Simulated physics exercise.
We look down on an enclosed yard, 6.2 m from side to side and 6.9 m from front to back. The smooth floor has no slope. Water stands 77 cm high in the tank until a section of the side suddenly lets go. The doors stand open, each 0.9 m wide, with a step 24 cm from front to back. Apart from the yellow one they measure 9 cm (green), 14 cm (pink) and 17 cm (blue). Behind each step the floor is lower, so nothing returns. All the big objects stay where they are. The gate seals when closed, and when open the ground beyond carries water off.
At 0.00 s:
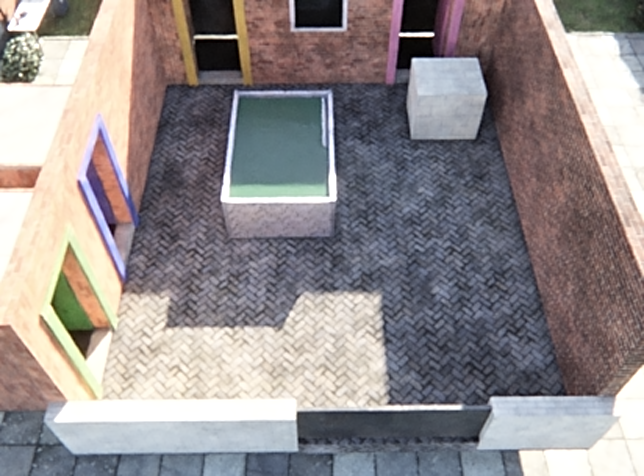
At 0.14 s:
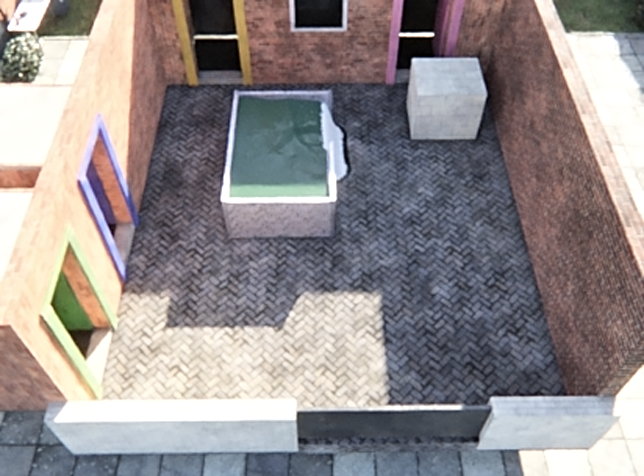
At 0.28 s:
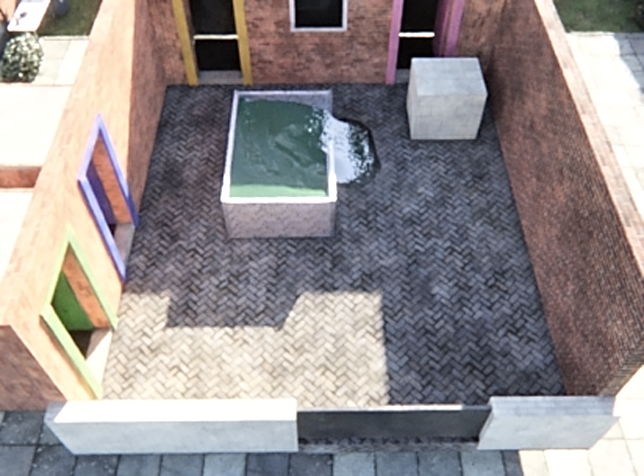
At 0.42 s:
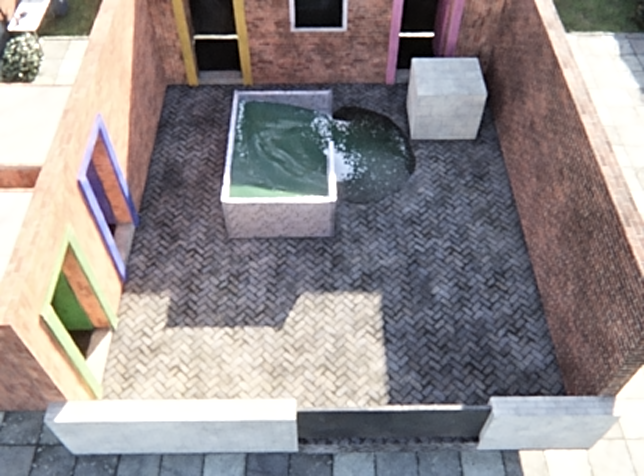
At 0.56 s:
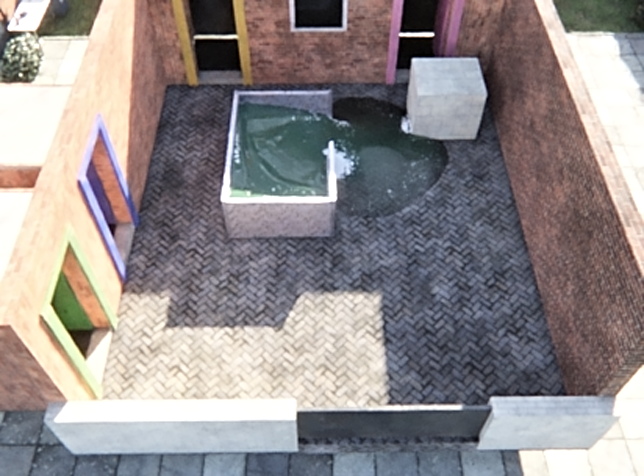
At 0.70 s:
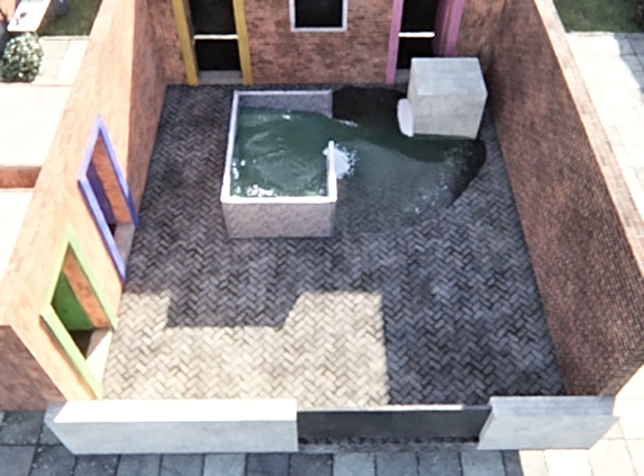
A tank of green water in a walled brick yard opened on its right side, and water poured out, spreading across the dark paving to the right and around the pale block.
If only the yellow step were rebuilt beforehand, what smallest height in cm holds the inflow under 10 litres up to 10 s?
About 9 cm.
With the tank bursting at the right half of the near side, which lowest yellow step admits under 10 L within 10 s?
About 7.5 cm.
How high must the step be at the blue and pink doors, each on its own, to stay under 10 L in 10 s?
Roughly 7.0 cm at blue and 34 cm at pink.
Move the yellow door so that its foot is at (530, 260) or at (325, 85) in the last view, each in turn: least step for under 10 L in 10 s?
Roughly 9.5 and 8.0 cm.
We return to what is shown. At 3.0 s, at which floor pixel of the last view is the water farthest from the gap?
At about (569, 423).
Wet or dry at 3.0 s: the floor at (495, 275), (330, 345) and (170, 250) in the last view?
In turn: Flooded, dry, dry.
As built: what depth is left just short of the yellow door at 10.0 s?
About 8.0 cm.
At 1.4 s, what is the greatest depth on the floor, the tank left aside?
Roughly 48 cm.
After 1.4 s water covers 25 % of the floor, deepest (48 cm) near (405, 135); it has not reached the yellow door.
After 3.0 s water covers 45 % of the floor, deepest (32 cm) near (489, 114); 3 cm at the yellow door, 0 litres in over its 13 cm step.
After 10.0 s water covers 100 % of the floor, deepest (13 cm) near (109, 414); 8 cm at the yellow door, 0 litres in over its 13 cm step.
At the yellow door as built, the water arrived by 2.7 s and peaked near 11 cm at 8.0 s.
Run again over the same 10 s with other heights there, 19 litres in over 7.5 cm, 5 litres over 10 cm. The limit of 10 litres is kept from about 9 cm up.
